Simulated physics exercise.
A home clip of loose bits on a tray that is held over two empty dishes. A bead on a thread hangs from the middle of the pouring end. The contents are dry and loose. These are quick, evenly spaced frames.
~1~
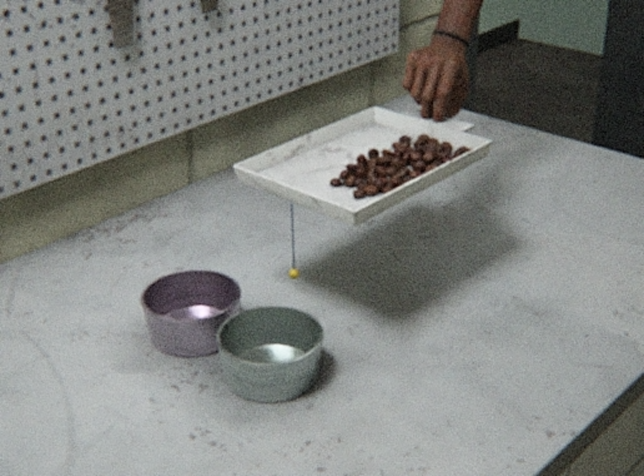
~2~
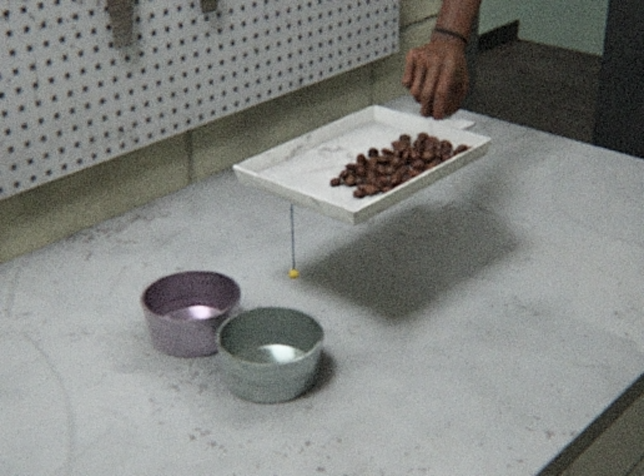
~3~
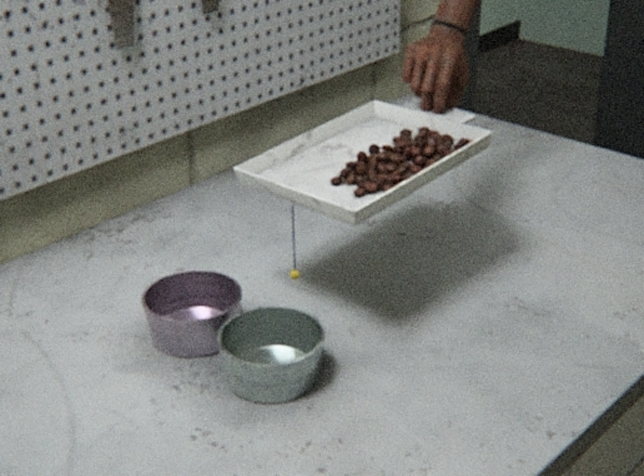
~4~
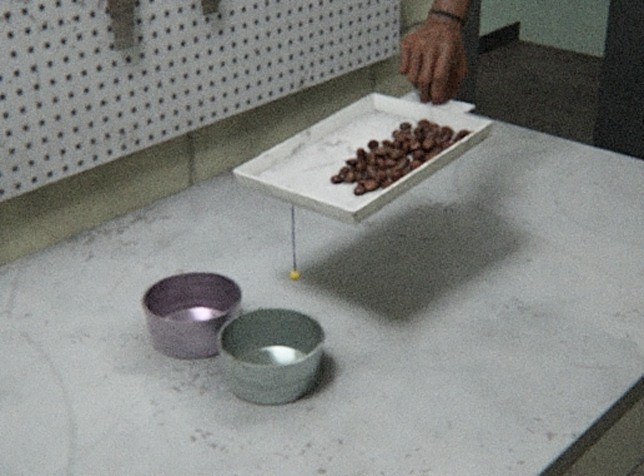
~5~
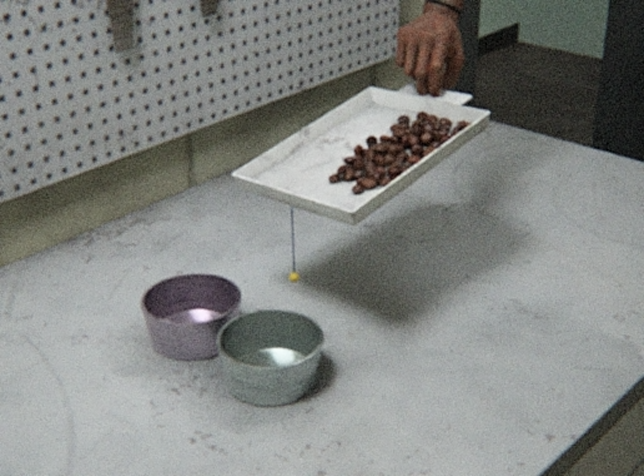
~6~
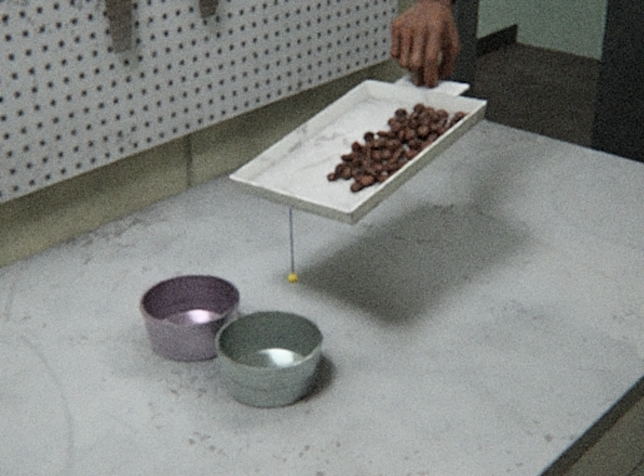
In the video, a hand holds a white tray of small brown pieces above a purple dish and a green dish, then gradually raises the tray's far end, tilting it slightly toward the front while the pieces barely shift.
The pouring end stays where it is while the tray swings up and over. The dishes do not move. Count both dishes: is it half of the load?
They take only the smaller part between them.
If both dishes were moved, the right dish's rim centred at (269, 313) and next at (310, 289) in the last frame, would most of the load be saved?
One: Over half. Two: Less than half.
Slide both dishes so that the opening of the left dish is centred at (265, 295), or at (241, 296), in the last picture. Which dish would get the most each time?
First the left dish, then the left-hand dish.
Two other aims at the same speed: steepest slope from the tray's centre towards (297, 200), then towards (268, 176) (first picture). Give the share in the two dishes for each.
Roughly 70 per cent, and 0 per cent.
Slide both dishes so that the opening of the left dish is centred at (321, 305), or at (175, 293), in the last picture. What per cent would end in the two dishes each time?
In turn 0 and 20 in a hundred.
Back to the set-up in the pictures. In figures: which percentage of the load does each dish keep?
The left dish has 20 per cent, the right dish has 0.
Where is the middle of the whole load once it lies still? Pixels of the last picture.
At about (236, 312).
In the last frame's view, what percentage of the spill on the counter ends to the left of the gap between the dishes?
About 30 per cent.
Just after the last frame, tray tipped steeply; almost all on the tray; just a few in the left dish; just a few in the air.
A moment on, tray tipped right over; roughly a quarter on the tray; about a tenth in the left dish; roughly half outside both; roughly a quarter in the air.
Further on, tray tipped past a quarter turn; just a few in the right dish; about a tenth in the left dish; the larger part outside both.
When it is over, tray tipped past a quarter turn; just a few in the right dish; about a tenth in the left dish; the larger part outside both.
